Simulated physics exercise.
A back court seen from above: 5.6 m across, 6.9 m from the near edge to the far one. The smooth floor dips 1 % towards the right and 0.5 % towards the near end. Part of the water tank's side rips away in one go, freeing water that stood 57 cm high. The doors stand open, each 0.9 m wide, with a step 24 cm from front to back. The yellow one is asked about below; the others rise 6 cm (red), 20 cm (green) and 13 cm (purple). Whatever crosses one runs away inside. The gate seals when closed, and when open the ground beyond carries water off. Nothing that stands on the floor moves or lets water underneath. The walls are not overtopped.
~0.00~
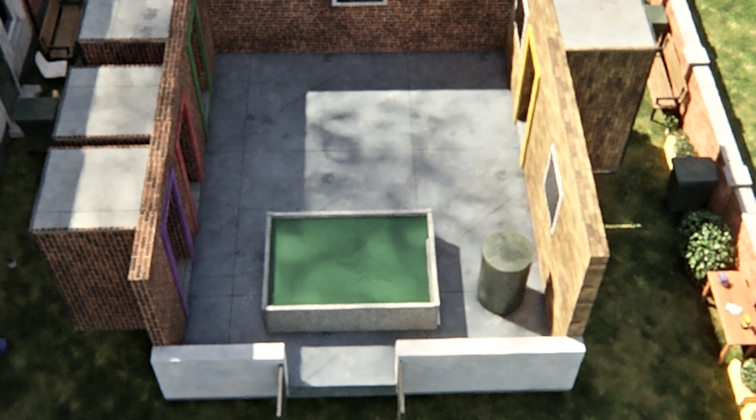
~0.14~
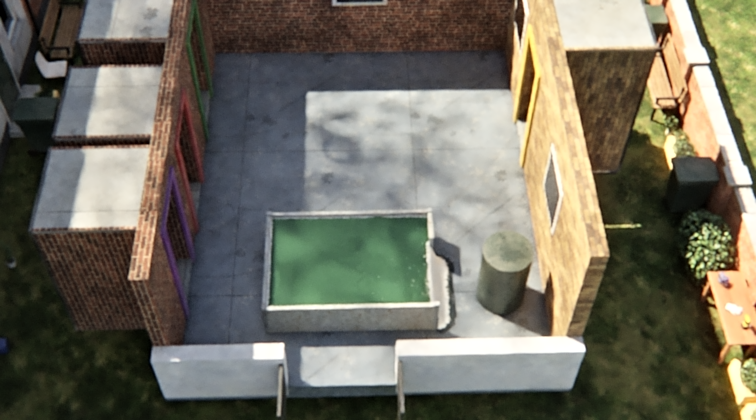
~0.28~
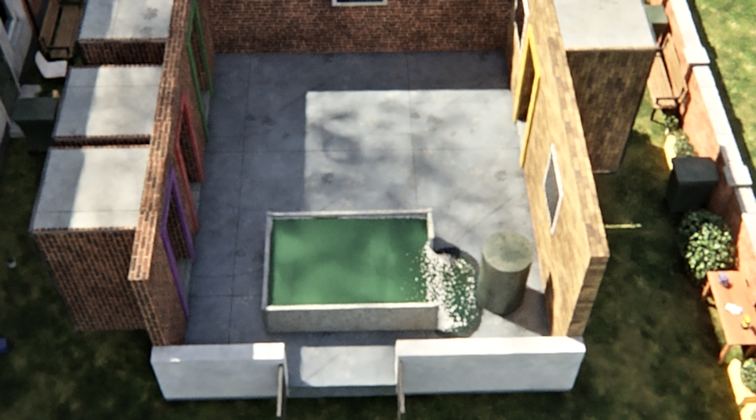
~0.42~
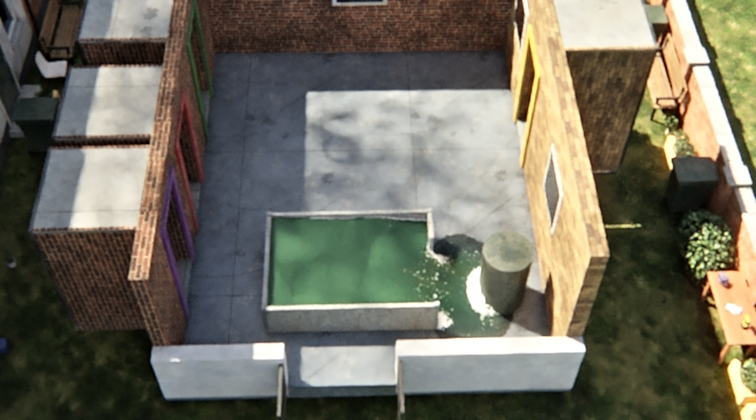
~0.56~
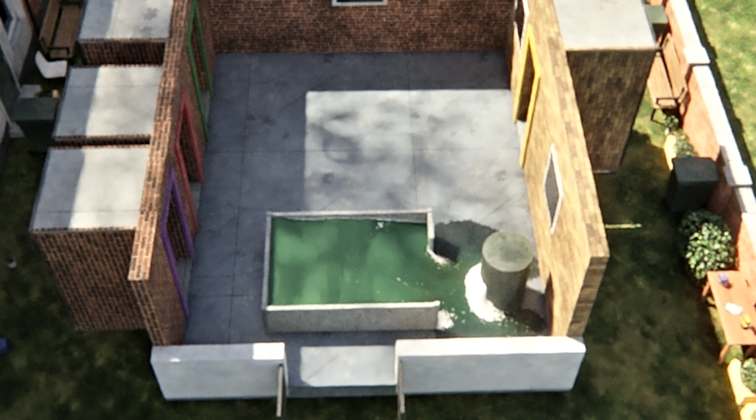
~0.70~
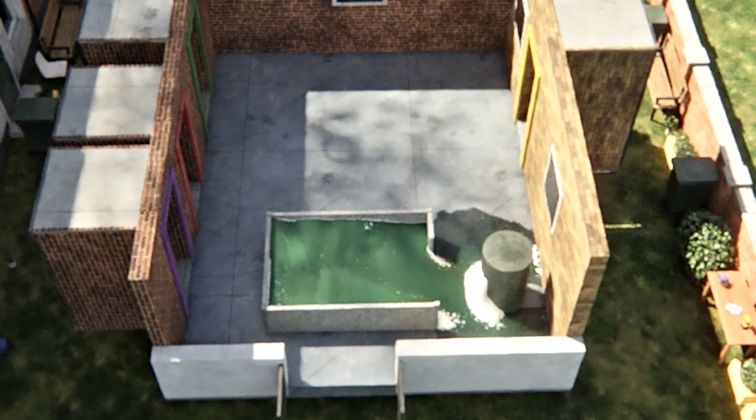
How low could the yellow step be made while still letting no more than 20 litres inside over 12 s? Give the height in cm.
It would have to be roughly 5.5 cm high.
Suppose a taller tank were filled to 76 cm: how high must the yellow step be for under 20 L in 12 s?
Some 8.5 cm.
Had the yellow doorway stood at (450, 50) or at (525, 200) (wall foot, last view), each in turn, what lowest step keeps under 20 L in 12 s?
About 16 and 13.0 cm.
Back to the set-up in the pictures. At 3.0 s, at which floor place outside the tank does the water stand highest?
Around (532, 367).
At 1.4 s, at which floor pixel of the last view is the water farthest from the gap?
Around (524, 173).
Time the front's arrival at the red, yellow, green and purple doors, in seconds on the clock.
Arrival: Red 6.5 s, yellow 1.6 s, green 6.0 s, purple 5.0 s.
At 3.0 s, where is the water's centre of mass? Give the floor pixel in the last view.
Around (438, 262).
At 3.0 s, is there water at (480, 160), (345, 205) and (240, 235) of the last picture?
In that order: Flooded, still dry, not reached.
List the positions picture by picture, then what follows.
The first frame shows the water tank at (350, 261) is whole and still, 57 cm deep; the yellow door at (527, 102) is dry.
In the second frame, the front is at (449, 294), 0.3 m from the gap at (431, 285); 0.3 m2 of floor is wet, 57 cm left at the back.
In the third frame, water pours out at (431, 287) and has run 0.7 m, to (477, 309); about 10 cm deep outside, 57 cm at the back.
In the fourth frame, water pours out at (431, 287) and has run 1.2 m, to a hidden place; about 9 cm deep outside, 57 cm at the back.
In the fifth frame, the front is at (536, 270), 1.7 m from the gap at (431, 287); 2.6 m2 of floor is wet, 57 cm left at the back.
In the sixth frame, the gap is at (431, 287), the front 1.8 m out at a hidden place; the back of the water tank holds 54 cm; the yellow door at (527, 102), 3.7 m from the gap, is still 1.9 m from the nearest water.
After 1.4 s water covers 15 % of the floor, deepest (44 cm) near (464, 297); it has not reached the yellow door.
After 3.0 s water covers 35 % of the floor, deepest (34 cm) near (532, 367); 11 cm at the yellow door, 0 litres in over its 10 cm step.
After 12.0 s water covers 100 % of the floor, deepest (13 cm) near (266, 372); 7 cm at the yellow door, 0 litres in over its 10 cm step.
At the yellow door as built, the water arrived by 1.6 s and peaked near 11 cm at 3.2 s.
With a step of 4.5 cm, 34 litres would have come in within the 12 s; with 6.5 cm, 12 litres. So under 20 litres takes about 5.5 cm.
